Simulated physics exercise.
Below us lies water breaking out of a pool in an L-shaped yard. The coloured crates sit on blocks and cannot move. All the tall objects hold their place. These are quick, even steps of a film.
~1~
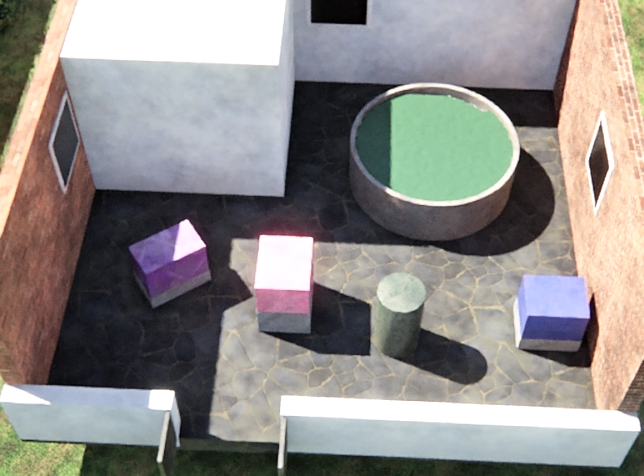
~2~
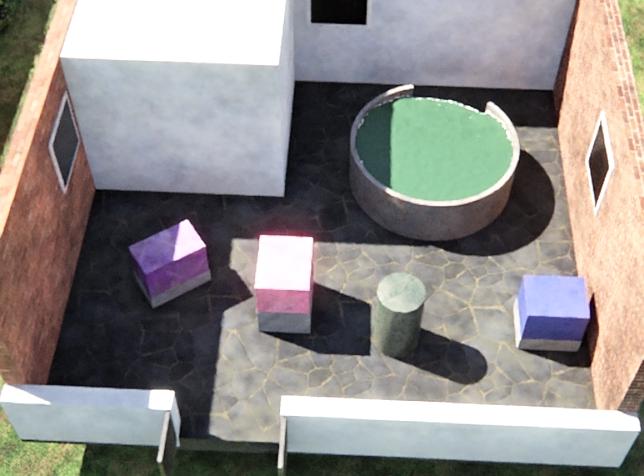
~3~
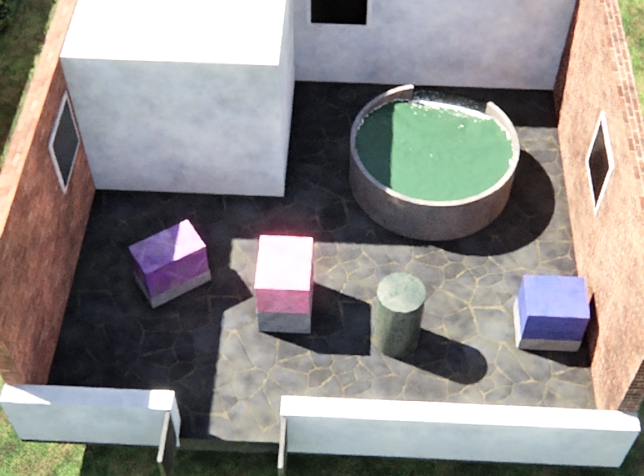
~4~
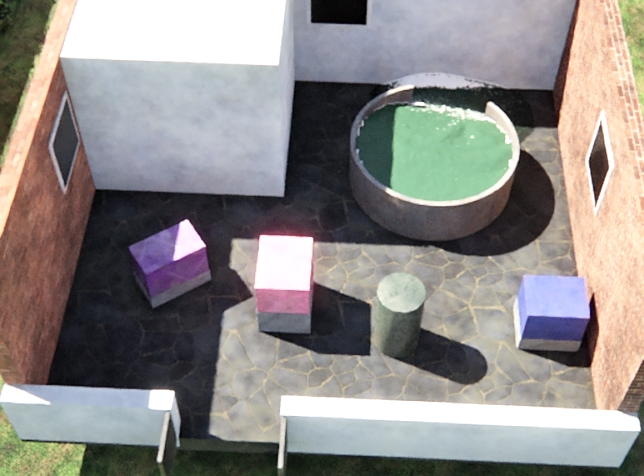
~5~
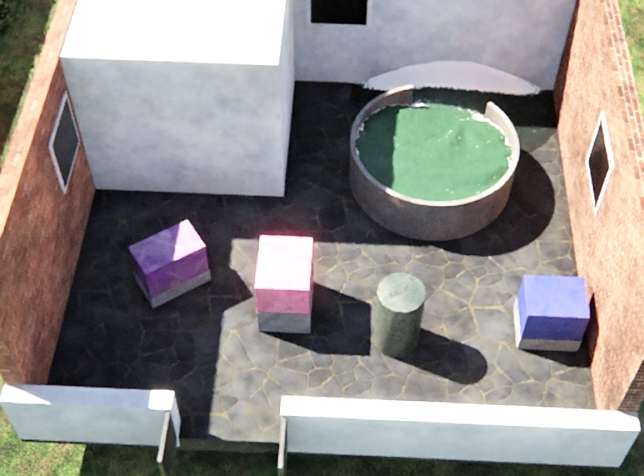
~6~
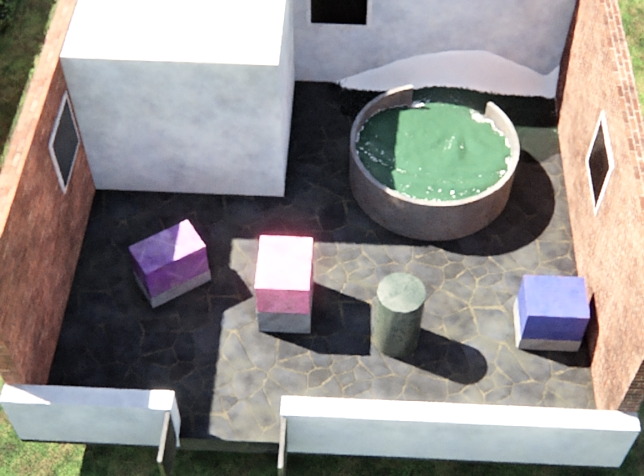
A round pool of green water stood in a walled yard among colored boxes and a gray-green cylinder, then its far rim opened and water poured out the back, spreading along the white wall.
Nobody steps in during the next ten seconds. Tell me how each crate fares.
The purple crate keeps dry; the blue crate is soaked; the pink crate keeps dry.
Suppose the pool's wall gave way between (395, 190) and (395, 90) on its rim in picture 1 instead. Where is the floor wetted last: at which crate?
I say the blue crate.
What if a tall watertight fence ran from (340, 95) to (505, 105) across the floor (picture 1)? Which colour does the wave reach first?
That is the one in blue.
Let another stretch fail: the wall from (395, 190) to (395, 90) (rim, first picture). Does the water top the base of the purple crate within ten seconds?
Then: The purple one is wetted.
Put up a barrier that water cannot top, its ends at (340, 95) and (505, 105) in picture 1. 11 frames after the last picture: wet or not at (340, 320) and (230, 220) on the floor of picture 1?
One after the other: Clear, dry.
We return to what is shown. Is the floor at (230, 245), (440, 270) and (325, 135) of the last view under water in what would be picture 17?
In that order: Clear, no water, covered.
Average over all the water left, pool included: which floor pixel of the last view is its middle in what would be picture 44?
I would point to (418, 225).
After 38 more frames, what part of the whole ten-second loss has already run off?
Near 10 in a hundred.
A moment on, water covers 15 % of the floor; the purple crate not reached, the blue crate not reached, the pink crate not reached.
Next, water covers 30 % of the floor; the purple crate not reached, the blue crate water round its plinth, the pink crate not reached.
Then, water covers 55 % of the floor; the purple crate not reached, the blue crate water round its plinth, the pink crate water round its plinth.
Later, water covers 80 % of the floor; the purple crate water round its plinth, the blue crate water round its plinth, the pink crate water round its plinth.
In the end, water covers 100 % of the floor; the purple crate stayed above the water, the blue crate was topped, the pink crate stayed above the water.
